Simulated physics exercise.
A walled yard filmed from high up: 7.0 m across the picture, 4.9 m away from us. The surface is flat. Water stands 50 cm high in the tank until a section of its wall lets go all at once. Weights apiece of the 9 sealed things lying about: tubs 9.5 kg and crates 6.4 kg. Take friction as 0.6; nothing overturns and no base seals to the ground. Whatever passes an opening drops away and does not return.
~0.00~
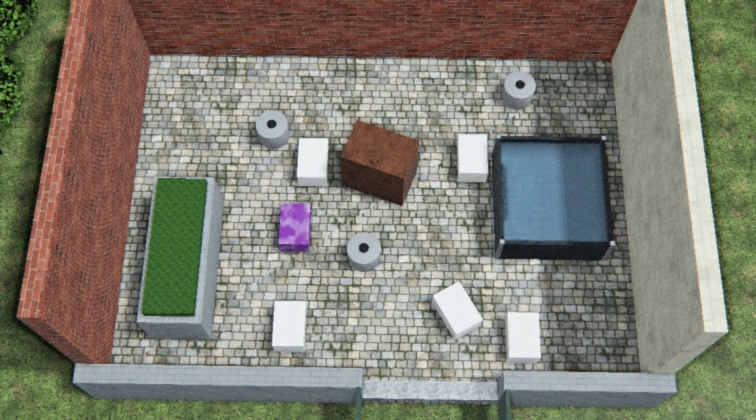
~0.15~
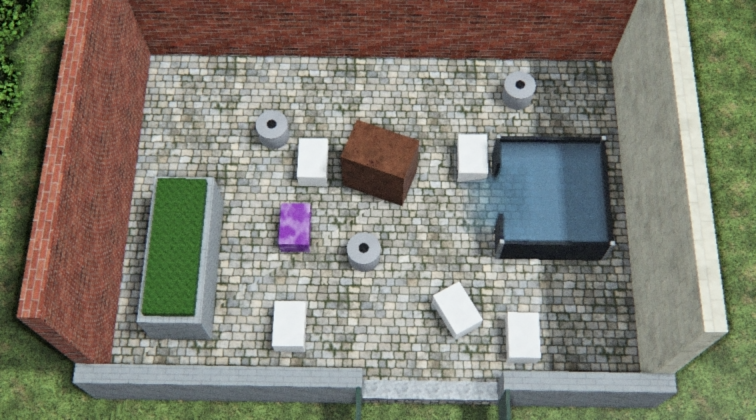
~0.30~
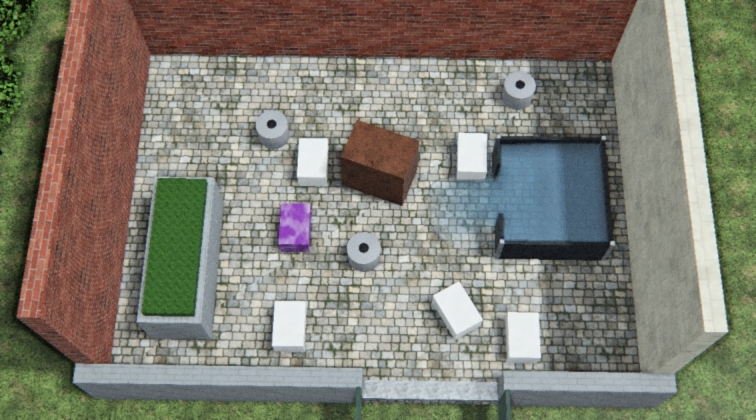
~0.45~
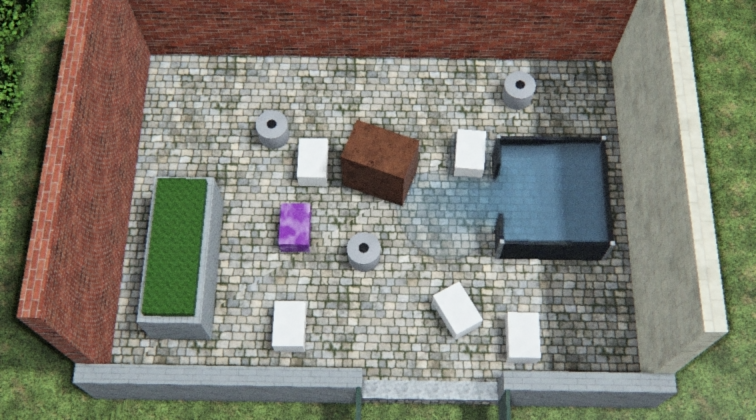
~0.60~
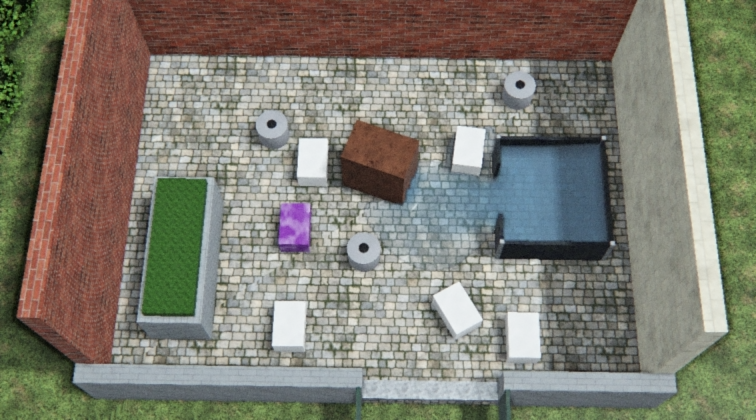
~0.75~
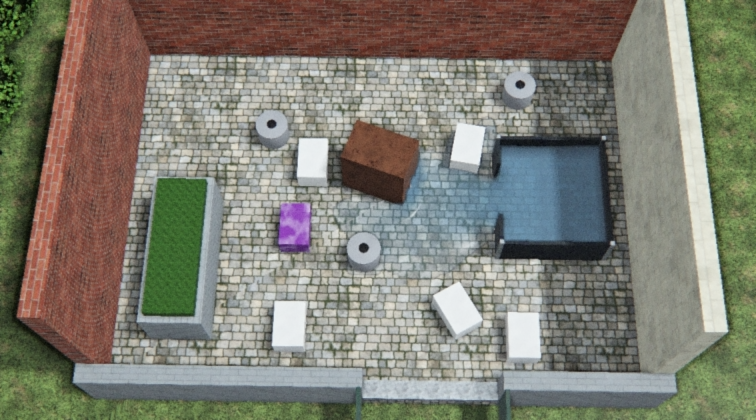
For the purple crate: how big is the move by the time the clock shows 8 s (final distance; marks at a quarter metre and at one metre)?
Purple crate gets carried off.
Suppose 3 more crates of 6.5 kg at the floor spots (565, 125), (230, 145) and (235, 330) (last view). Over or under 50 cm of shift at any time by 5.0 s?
In turn: Under, under, less.
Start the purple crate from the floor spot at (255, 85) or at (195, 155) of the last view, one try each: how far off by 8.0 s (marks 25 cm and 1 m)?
In turn: It travels far; it moves a short way.
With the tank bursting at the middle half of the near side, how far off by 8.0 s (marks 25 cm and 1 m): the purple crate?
Then the purple crate barely shifts.
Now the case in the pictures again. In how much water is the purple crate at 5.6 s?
Roughly 3 cm.
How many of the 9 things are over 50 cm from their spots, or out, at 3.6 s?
3 of them.
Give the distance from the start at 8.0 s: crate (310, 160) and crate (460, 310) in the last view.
In turn: 40 cm, 0 cm.
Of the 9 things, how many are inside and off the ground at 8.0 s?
At that moment 3.
After 1.6 s the purple crate is near (263, 220), 0.4 m from its start, aground; 0 of 9 are out; 0 afloat.
After 3.6 s the purple crate is near (232, 157), 1.4 m from its start, aground; 0 of 9 are out; 2 afloat.
After 5.6 s the purple crate is near (227, 143), 1.6 m from its start, aground; 0 of 9 are out; 2 afloat.
After 8.0 s the purple crate is near (221, 102), 2.2 m from its start, afloat; 0 of 9 are out; 3 afloat.
